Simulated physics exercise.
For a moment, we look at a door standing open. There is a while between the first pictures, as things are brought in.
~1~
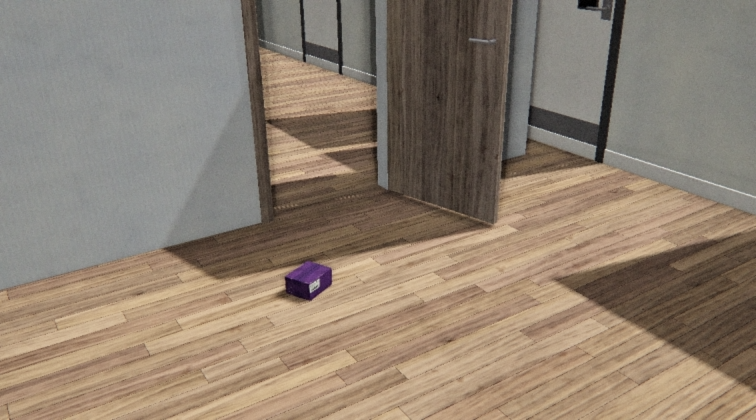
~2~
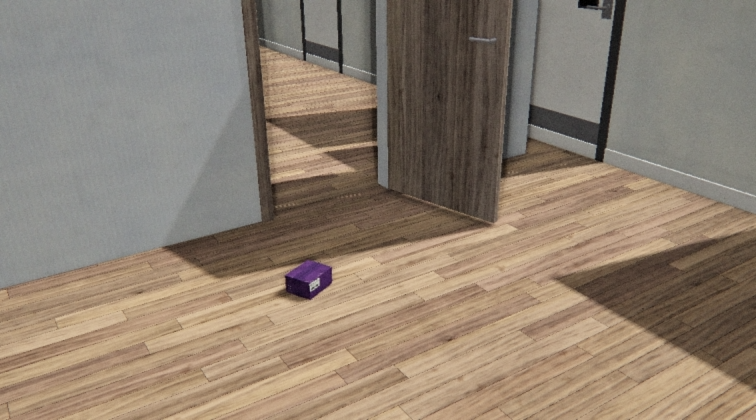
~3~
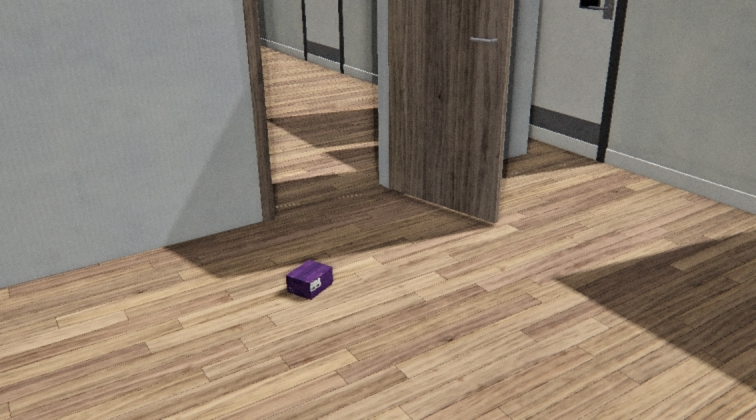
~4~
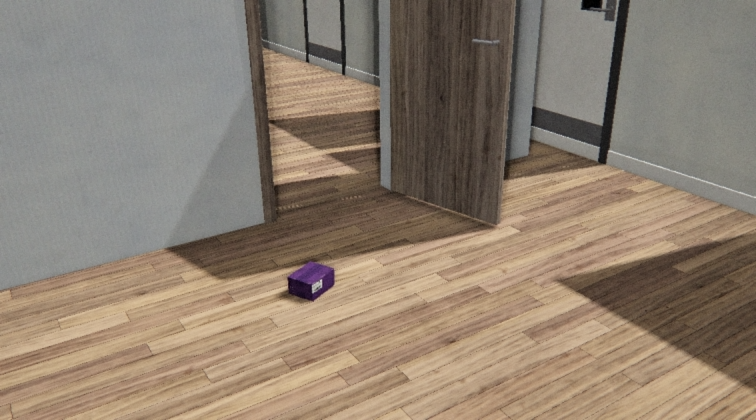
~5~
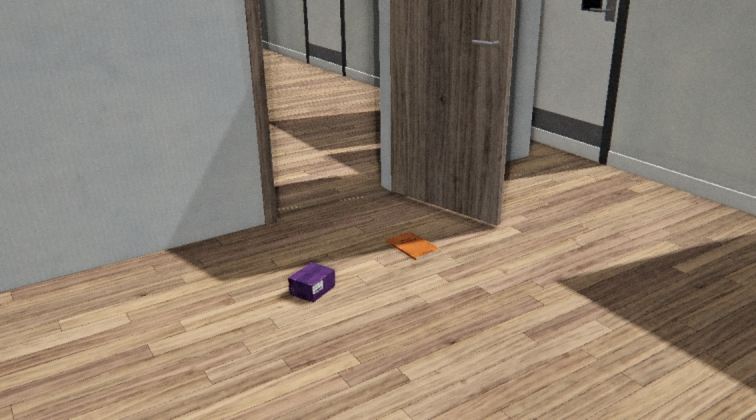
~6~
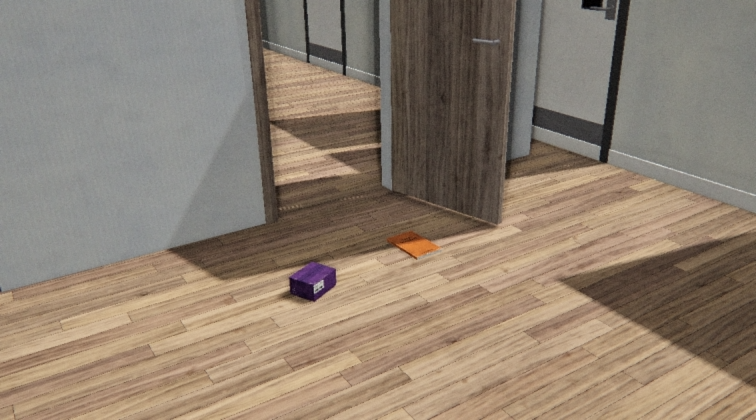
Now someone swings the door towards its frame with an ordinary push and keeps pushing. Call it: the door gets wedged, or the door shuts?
It shuts.
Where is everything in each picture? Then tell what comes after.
Door wide open and still; purple parcel (309, 280), in the first frame.
Door wide open and still; purple parcel (309, 279), in the second frame.
Door wide open and still; purple parcel (310, 279), in the third frame.
Door wide open and still; purple parcel (312, 281), in the fourth frame.
Door wide open and still; purple parcel (312, 282), in the fifth frame.
Door wide open and still; orange book (414, 245); purple parcel (313, 281), in the sixth frame.
Then, 0.80 s on from there, open by 68°.
Then, 1.20 s on from there, open by 35°.
In the end, open by 0°; both unmoved. At the end, from the last picture's camera, orange book near (414, 245).
